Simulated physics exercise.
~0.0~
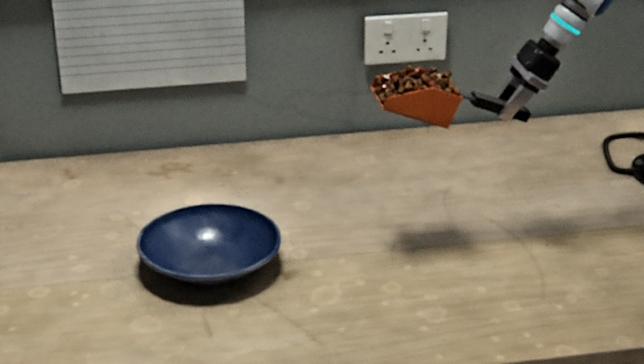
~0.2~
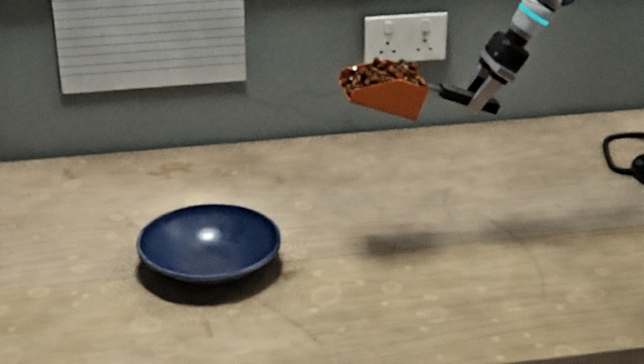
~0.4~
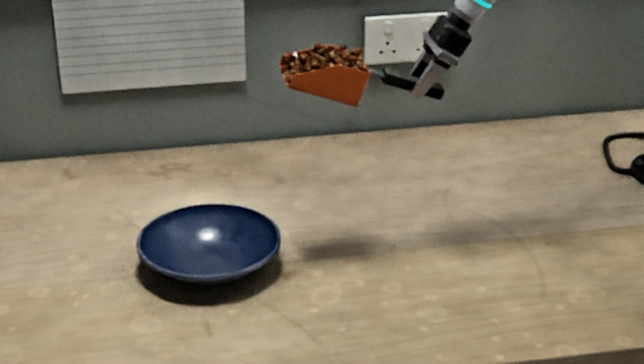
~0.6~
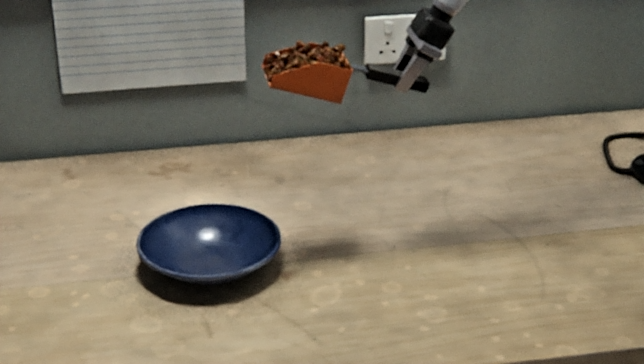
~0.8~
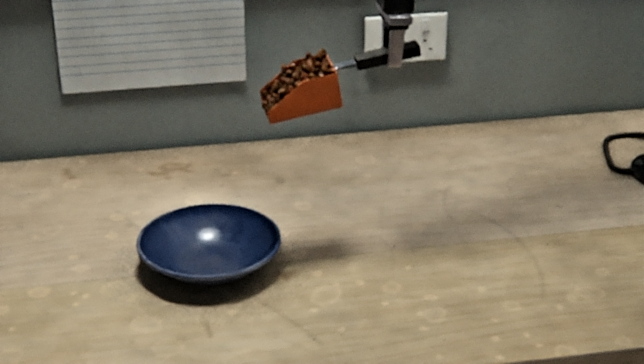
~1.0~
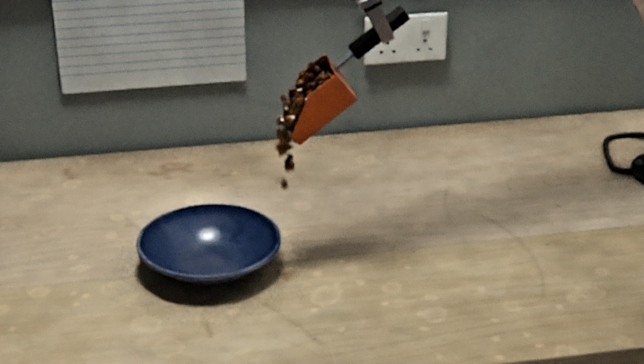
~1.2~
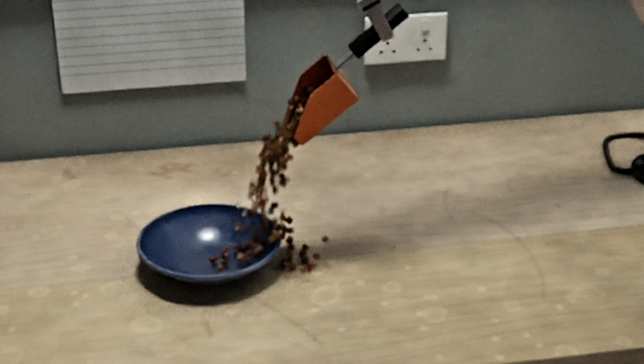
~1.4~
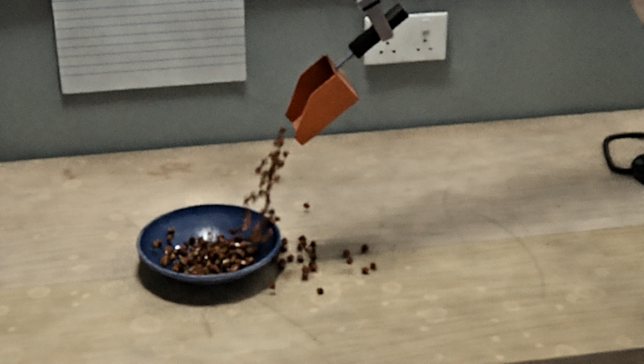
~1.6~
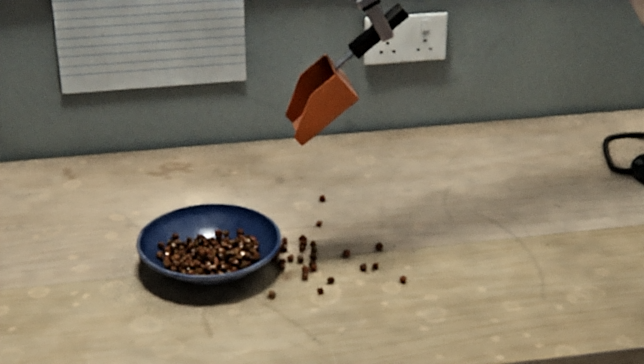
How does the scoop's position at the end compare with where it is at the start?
At the start the scoop is farther right, just below the wall socket and well away from the bowl. By the end it is farther left, to the left of the socket and above the right side of the bowl.
An orange scoop heaped with brown pellets hangs from a robot gripper above a pale wooden table, seen from a fixed, slightly raised view. A dark blue bowl sits at the left, with lined paper and a white wall socket on the grey wall behind and a black looped object at the right edge. The arm carries the scoop left towards the bowl, then tips it steeply forward. Pellets pour down in a stream, most landing in the bowl while others scatter on the table to its right. The emptied scoop stays tilted above, beside a filled bowl and strewn pellets.
